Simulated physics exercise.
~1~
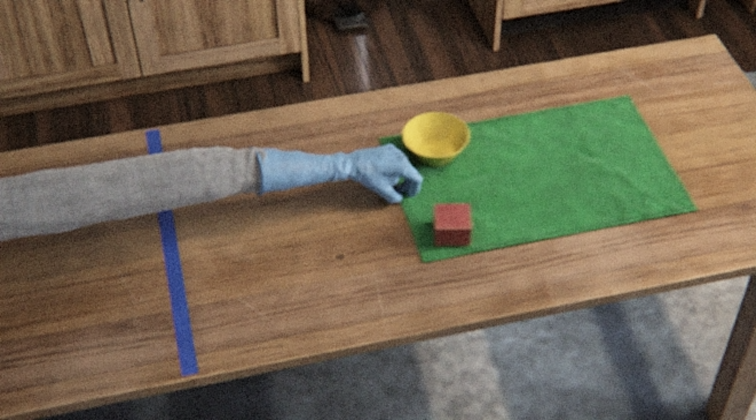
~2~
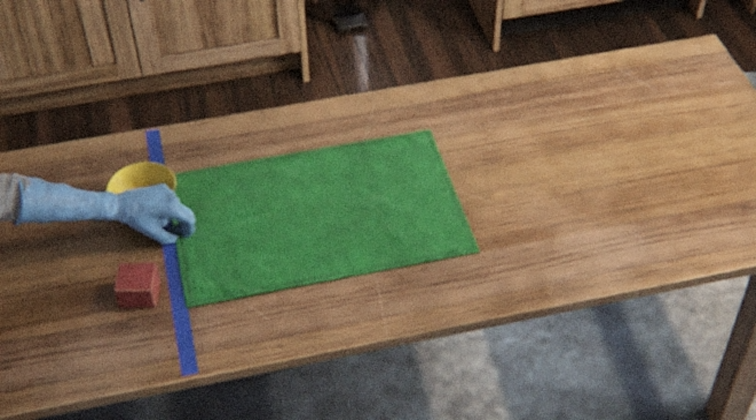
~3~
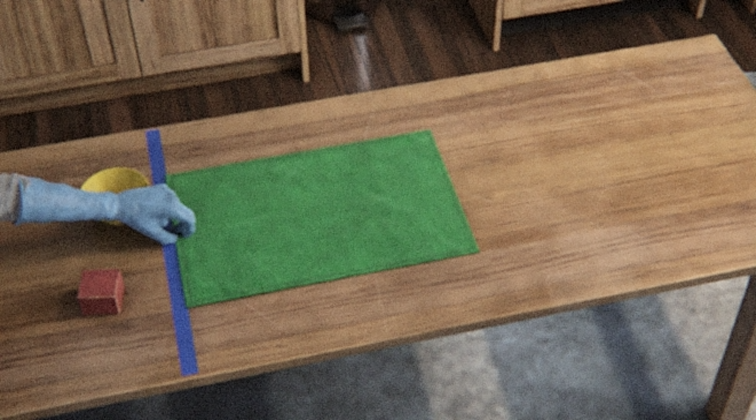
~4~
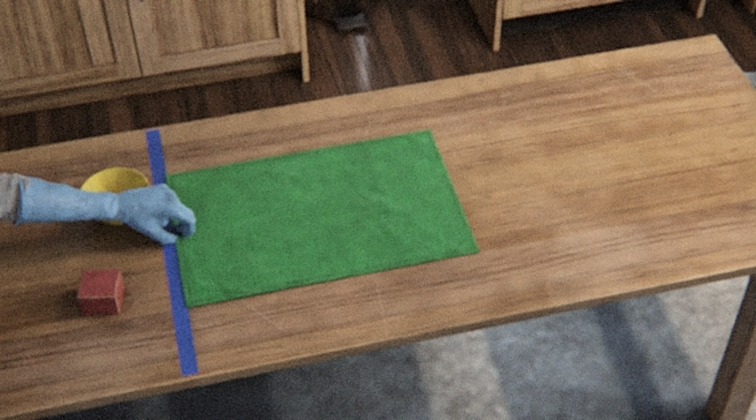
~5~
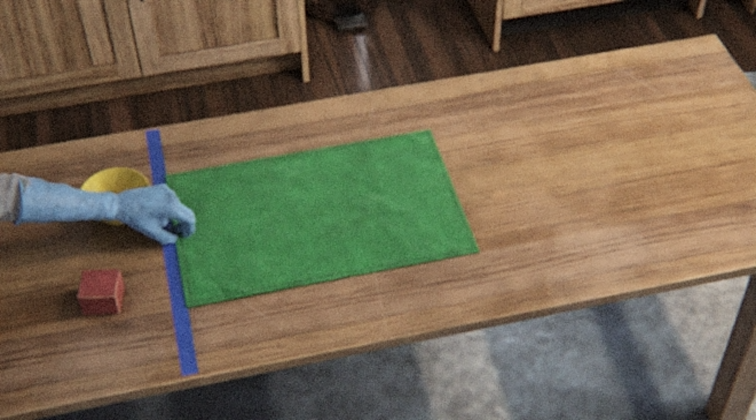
Green cloth pulled left by a gloved hand stopping at blue tape, yellow bowl and red block sliding off onto the table.
